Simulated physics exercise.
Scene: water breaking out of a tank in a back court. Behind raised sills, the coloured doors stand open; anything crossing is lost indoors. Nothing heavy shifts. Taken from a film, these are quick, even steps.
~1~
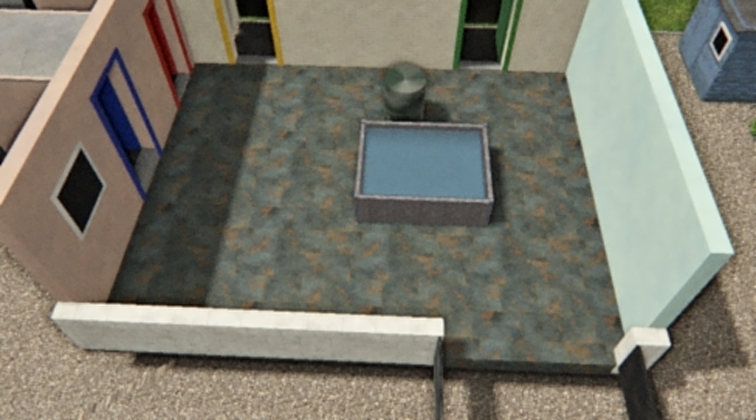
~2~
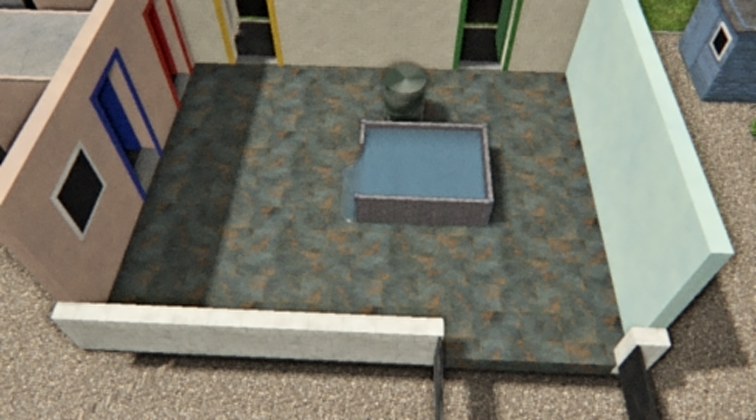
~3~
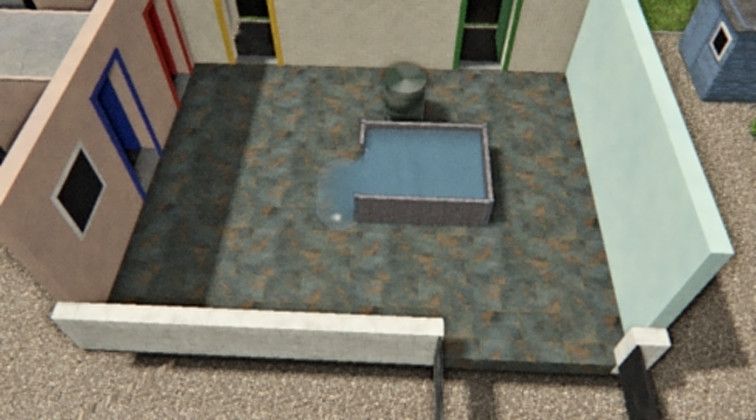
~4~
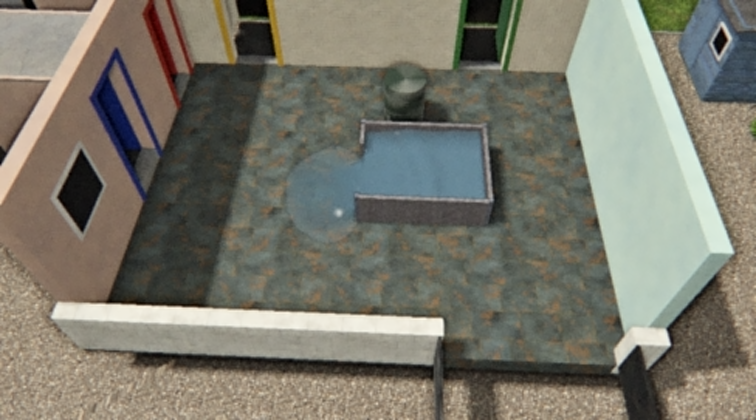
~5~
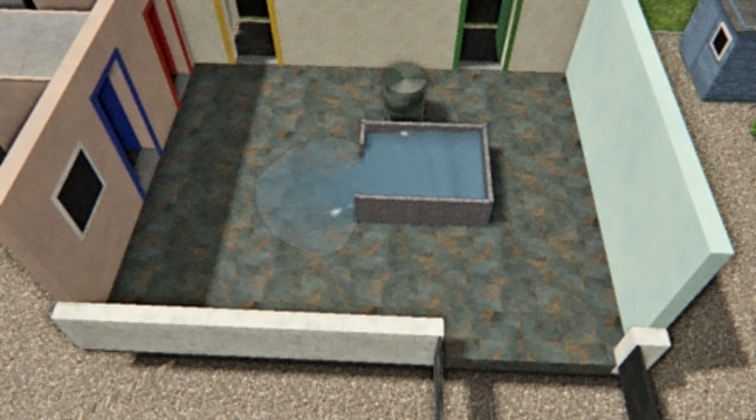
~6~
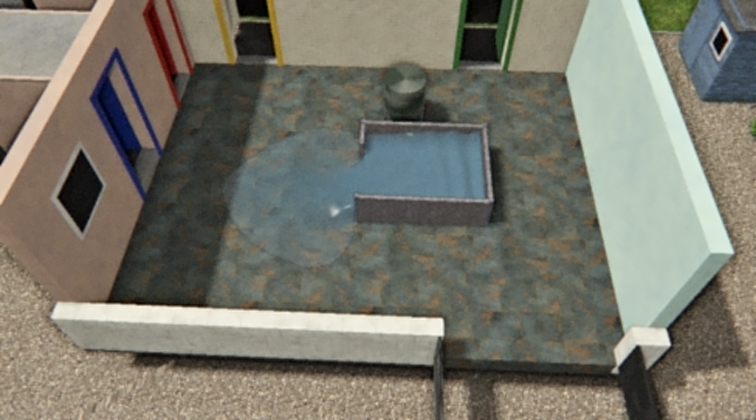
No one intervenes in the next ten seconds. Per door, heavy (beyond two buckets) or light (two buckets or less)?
Outcome: The green door does not exceed two buckets; the blue door does not exceed two buckets; the yellow door exceeds two buckets; the red door exceeds two buckets.
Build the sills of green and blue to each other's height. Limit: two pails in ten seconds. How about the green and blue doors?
In short: The green one takes less, the blue one floods.
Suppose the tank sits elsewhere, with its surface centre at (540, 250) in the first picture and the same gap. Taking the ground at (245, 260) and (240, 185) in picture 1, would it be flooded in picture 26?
Hit, hit.
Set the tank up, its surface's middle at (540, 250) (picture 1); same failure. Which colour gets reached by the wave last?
The green door, I reckon.
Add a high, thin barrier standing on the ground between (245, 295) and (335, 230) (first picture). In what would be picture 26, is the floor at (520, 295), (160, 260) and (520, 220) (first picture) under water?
Results in sequence: Bone-dry / swamped / bone-dry.
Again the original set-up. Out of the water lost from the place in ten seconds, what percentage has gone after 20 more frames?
Something close to 5 percent by that point.
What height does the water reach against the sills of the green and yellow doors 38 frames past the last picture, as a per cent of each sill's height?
The first comes to about 0 percent, the second to about 250 percent.
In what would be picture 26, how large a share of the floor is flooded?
It should be close to 40 %.
A moment on, water covers 25 % of the floor; the green door not reached, the blue door wet at the sill, nothing in, the yellow door not reached, the red door not reached.
Next, water covers 35 % of the floor; the green door not reached, the blue door wet at the sill, nothing in, the yellow door not reached, the red door wet at the sill, nothing in.
Then, water covers 40 % of the floor; the green door not reached, the blue door wet at the sill, nothing in, the yellow door wet at the sill, nothing in, the red door under two buckets in.
Later, water covers 55 % of the floor; the green door not reached, the blue door wet at the sill, nothing in, the yellow door over two buckets in, the red door over two buckets in.
In the end, water covers 85 % of the floor; the green door wet at the sill, nothing in, the blue door wet at the sill, nothing in, the yellow door far over two buckets in, the red door over two buckets in.
